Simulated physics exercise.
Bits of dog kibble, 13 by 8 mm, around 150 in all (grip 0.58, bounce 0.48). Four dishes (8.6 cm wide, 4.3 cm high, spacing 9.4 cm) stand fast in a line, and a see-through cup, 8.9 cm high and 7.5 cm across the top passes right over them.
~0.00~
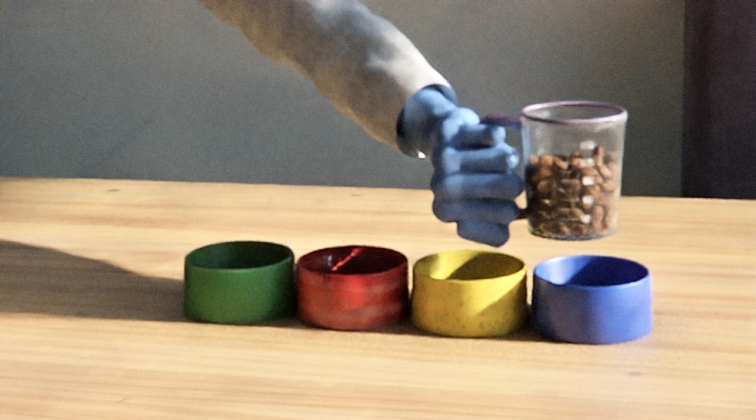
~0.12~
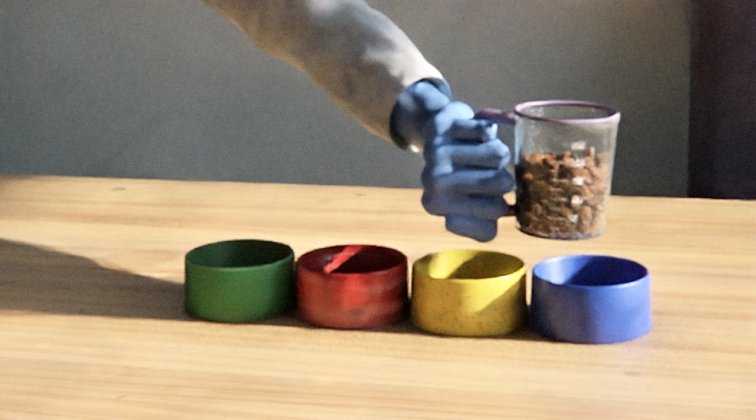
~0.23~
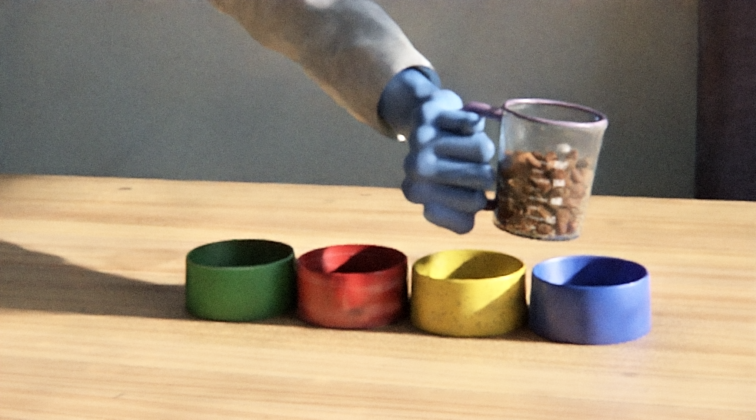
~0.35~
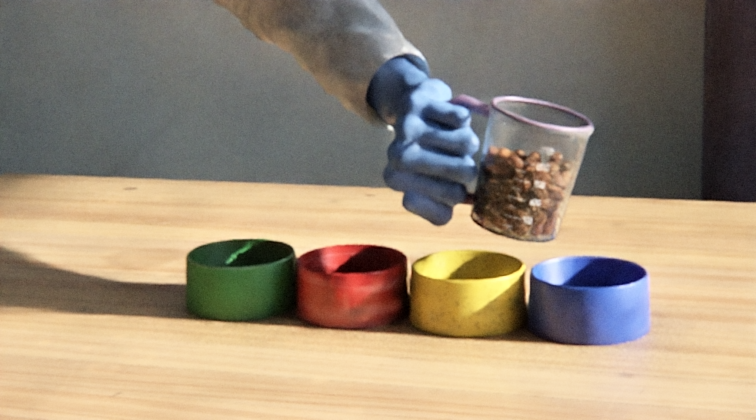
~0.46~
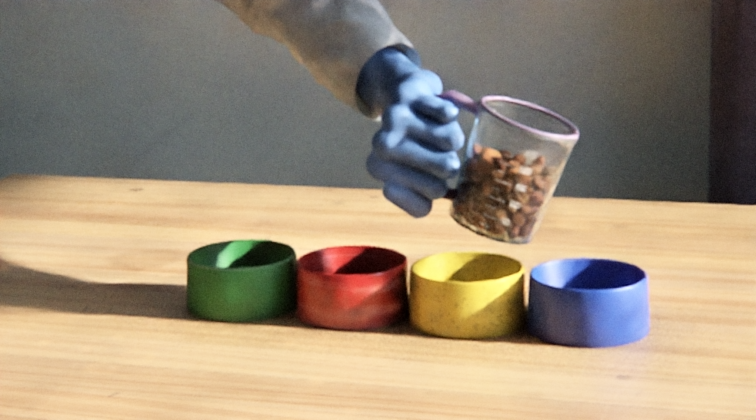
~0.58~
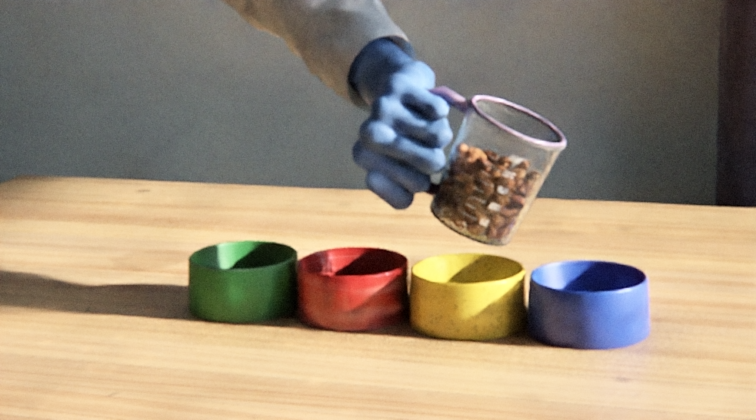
Blue-gloved hand moving a clear cup of brown kibble leftward and tilting it rightward above green, red, yellow and blue dishes.
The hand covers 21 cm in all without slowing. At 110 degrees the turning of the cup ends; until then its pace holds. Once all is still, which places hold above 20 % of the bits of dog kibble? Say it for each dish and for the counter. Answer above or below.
Red dish: Above; blue dish: Below; green dish: Below; yellow dish: Below; on the counter: Below.
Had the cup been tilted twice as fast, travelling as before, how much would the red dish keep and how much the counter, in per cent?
In that case red 40; counter 10.
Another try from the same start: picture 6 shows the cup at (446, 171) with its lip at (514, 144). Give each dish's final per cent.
Red 90; blue 0; green 0; yellow 0.
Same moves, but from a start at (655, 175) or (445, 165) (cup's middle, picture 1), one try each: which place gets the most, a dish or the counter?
Most goes to: Yellow, then green.
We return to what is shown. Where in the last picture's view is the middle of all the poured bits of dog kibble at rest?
Near (361, 285).
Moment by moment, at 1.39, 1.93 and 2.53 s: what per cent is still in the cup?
About 100, 100, 55.
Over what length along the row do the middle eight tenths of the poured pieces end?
About 5 cm.
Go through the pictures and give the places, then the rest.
Cup at (572, 171), tilt 0 degrees, lip at (624, 114), moved 0.0 cm; middle of the pieces at (570, 191); blue dish at (592, 272); yellow dish at (470, 266); red dish at (352, 261); green dish at (239, 256), in the first frame.
Cup at (563, 171), tilt 3 degrees, lip at (617, 116), moved 0.6 cm; middle of the pieces at (560, 190), in the second frame.
Cup at (545, 170), tilt 8 degrees, lip at (604, 121), moved 1.9 cm; middle of the pieces at (540, 189), in the third frame.
Cup at (528, 170), tilt 14 degrees, lip at (590, 128), moved 3.2 cm; middle of the pieces at (521, 189), in the fourth frame.
Cup at (510, 171), tilt 20 degrees, lip at (576, 135), moved 4.5 cm; middle of the pieces at (501, 189), in the fifth frame.
Cup at (494, 173), tilt 25 degrees, lip at (563, 144), moved 5.8 cm; middle of the pieces at (484, 189); blue dish at (588, 277); yellow dish at (468, 269); red dish at (353, 262); green dish at (243, 255). The cup turns about 50 degrees a second and travels 11 cm a second, in the sixth frame.
Then, at 1.39 s, tilt 65 degrees; cup holds 100 %.
After 1.93 s, tilt 91 degrees; cup holds 100 %.
Then, at 2.53 s, tilt 110 degrees; cup holds 55 %, red 40 %.
In the end, at 4.6 s, red 95 %, blue 0 %, green 0 %, yellow 0 %, counter 0 %.
